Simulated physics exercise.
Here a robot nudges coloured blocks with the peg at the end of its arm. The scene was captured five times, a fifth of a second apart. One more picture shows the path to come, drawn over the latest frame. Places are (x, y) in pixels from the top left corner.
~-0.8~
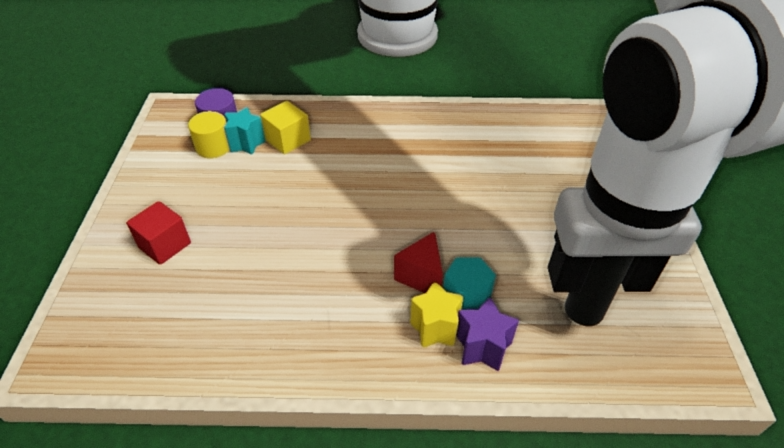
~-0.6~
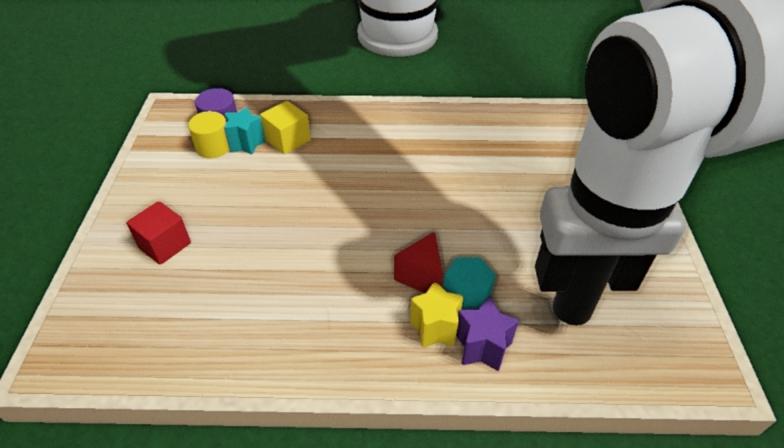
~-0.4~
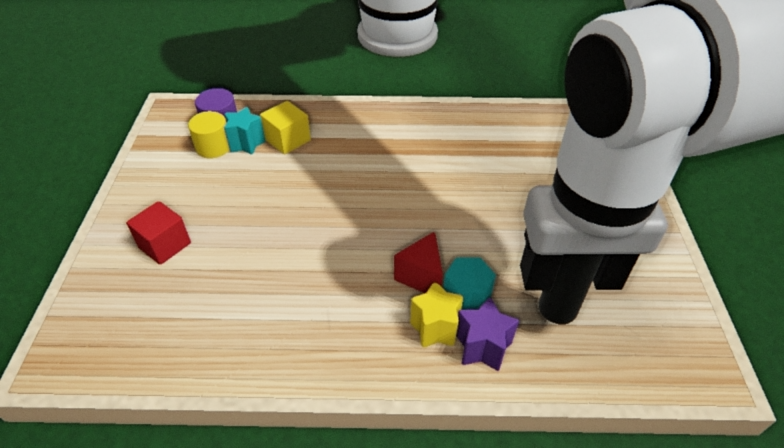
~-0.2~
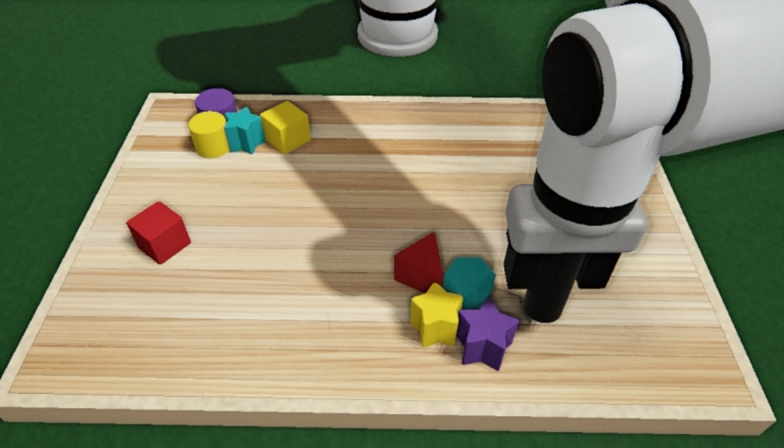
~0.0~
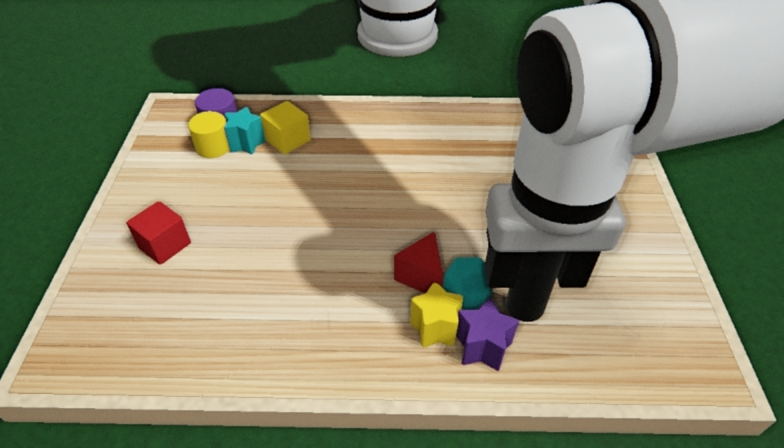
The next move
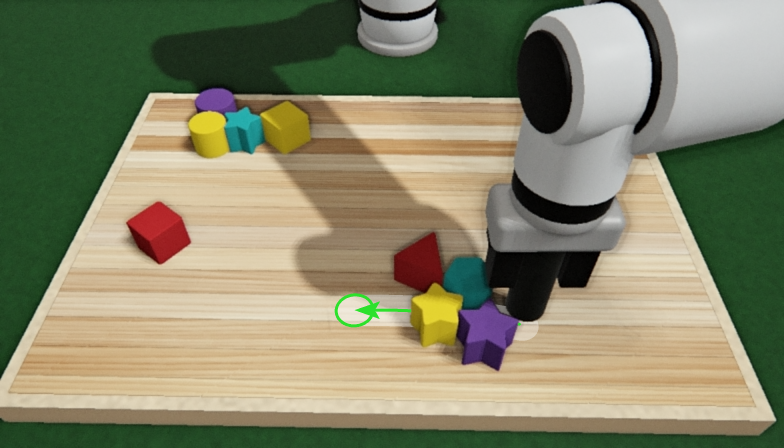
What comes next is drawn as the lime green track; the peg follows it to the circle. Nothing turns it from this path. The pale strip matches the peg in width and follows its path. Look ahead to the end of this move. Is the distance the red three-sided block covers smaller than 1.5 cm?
No, that is not what happens.
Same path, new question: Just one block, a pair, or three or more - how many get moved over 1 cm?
At least three of them.
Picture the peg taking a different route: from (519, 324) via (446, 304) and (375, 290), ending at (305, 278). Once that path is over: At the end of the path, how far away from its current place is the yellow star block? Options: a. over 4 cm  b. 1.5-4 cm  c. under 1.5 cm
b.
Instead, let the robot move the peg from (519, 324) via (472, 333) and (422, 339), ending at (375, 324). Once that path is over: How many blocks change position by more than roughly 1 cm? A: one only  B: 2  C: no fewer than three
The one that fits is B, 2.
Drawn move, from (519, 324) via (464, 315) and (409, 311), ending at (355, 310).
On the path given first. One third of the way, peg at (467, 297); red three-sided block at (410, 248), turned 15° clockwise; yellow star block at (426, 309), turned 35° clockwise; turquoise hexagonal block at (446, 261), turned 40° clockwise; purple star block at (472, 327), turned 40° anticlockwise.
Two thirds of the way, peg at (410, 293); red three-sided block at (400, 245), turned 30° clockwise; yellow star block at (395, 316); turquoise hexagonal block at (437, 255), turned 60° clockwise; purple star block at (470, 327), turned 50° anticlockwise.
At the end, peg at (353, 292); red three-sided block at (400, 245), turned 30° clockwise; yellow star block at (383, 319), turned 45° anticlockwise; turquoise hexagonal block at (437, 255), turned 60° clockwise; purple star block at (470, 327), turned 50° anticlockwise.
